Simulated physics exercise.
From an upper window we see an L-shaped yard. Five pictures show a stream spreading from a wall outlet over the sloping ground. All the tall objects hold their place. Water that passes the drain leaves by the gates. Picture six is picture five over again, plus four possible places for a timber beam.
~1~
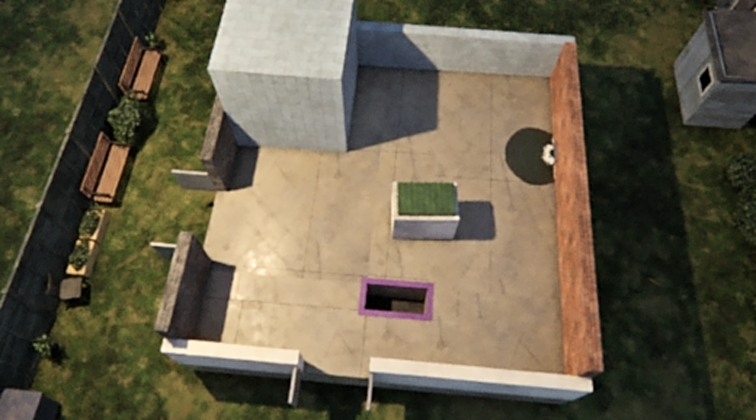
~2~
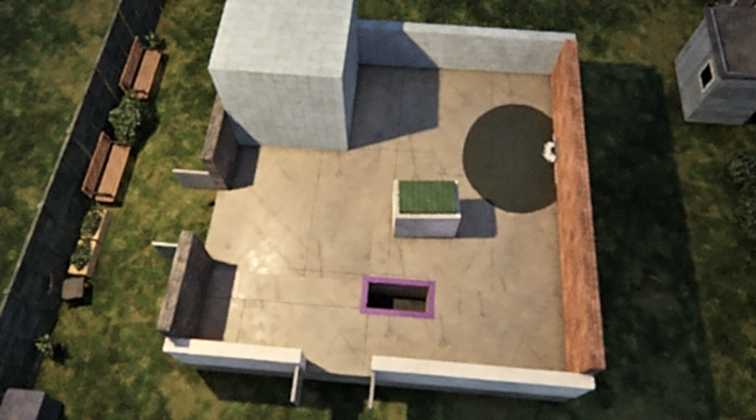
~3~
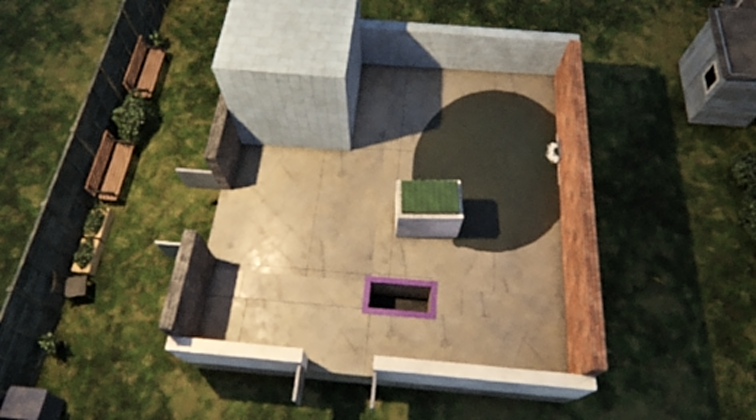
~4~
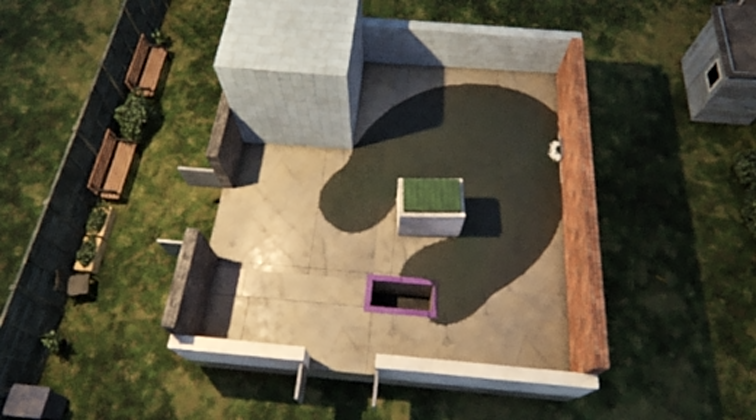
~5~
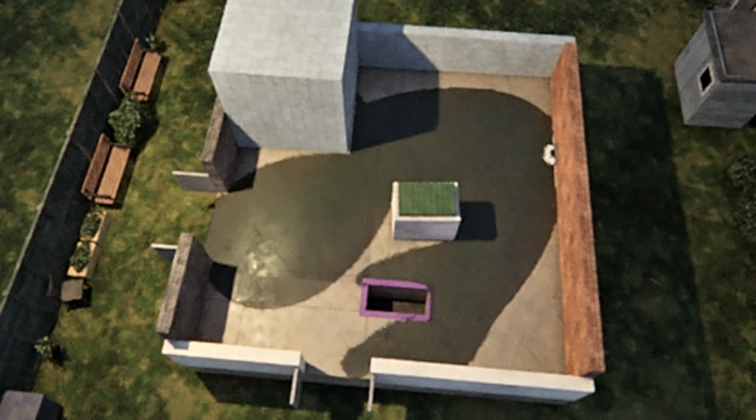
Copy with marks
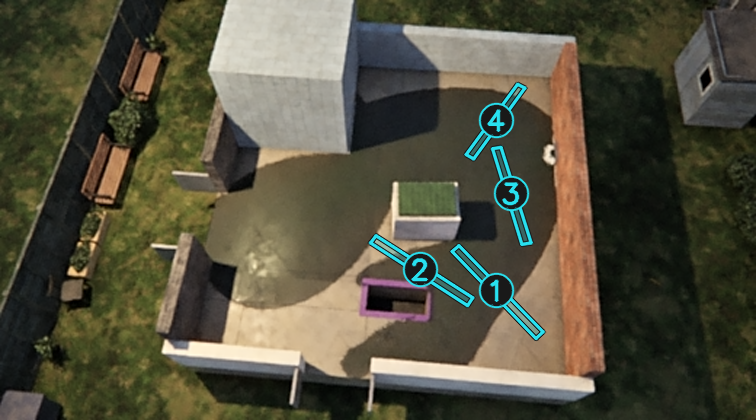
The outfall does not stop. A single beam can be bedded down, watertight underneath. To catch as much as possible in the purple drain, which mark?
The answer is place 4.
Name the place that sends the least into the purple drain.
2.
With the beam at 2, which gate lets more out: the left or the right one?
The left one.
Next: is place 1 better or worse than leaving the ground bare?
It is worse.
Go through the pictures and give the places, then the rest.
Outfall at (555, 154); purple drain at (396, 299); open gate at (220, 225); open gate at (337, 363); 3 % of the ground under water, visible out to (510, 149); purple drain still dry, in the first frame.
In the second frame, 11 % of the ground under water, visible out to (466, 153); purple drain still dry.
In the third frame, 23 % of the ground under water, visible out to (421, 154); purple drain still dry.
In the fourth frame, 40 % of the ground under water, visible out to (326, 203); purple drain taking water.
In the fifth frame, 63 % of the ground under water, visible out to (217, 284); purple drain taking water.
In cyan, 1 from (455, 248) to (539, 335); 2 from (373, 239) to (470, 301); 3 from (496, 148) to (526, 243); 4 from (469, 156) to (521, 86).
If 1 is chosen, about 8 % of the stream goes into the purple drain, about 90 % out by the gates.
If 2 is chosen, next to none of the stream goes into the purple drain, about 98 % out by the gates.
If 3 is chosen, about 6 % of the stream goes into the purple drain, about 93 % out by the gates.
If 4 is chosen, about 24 % of the stream goes into the purple drain, about 74 % out by the gates.
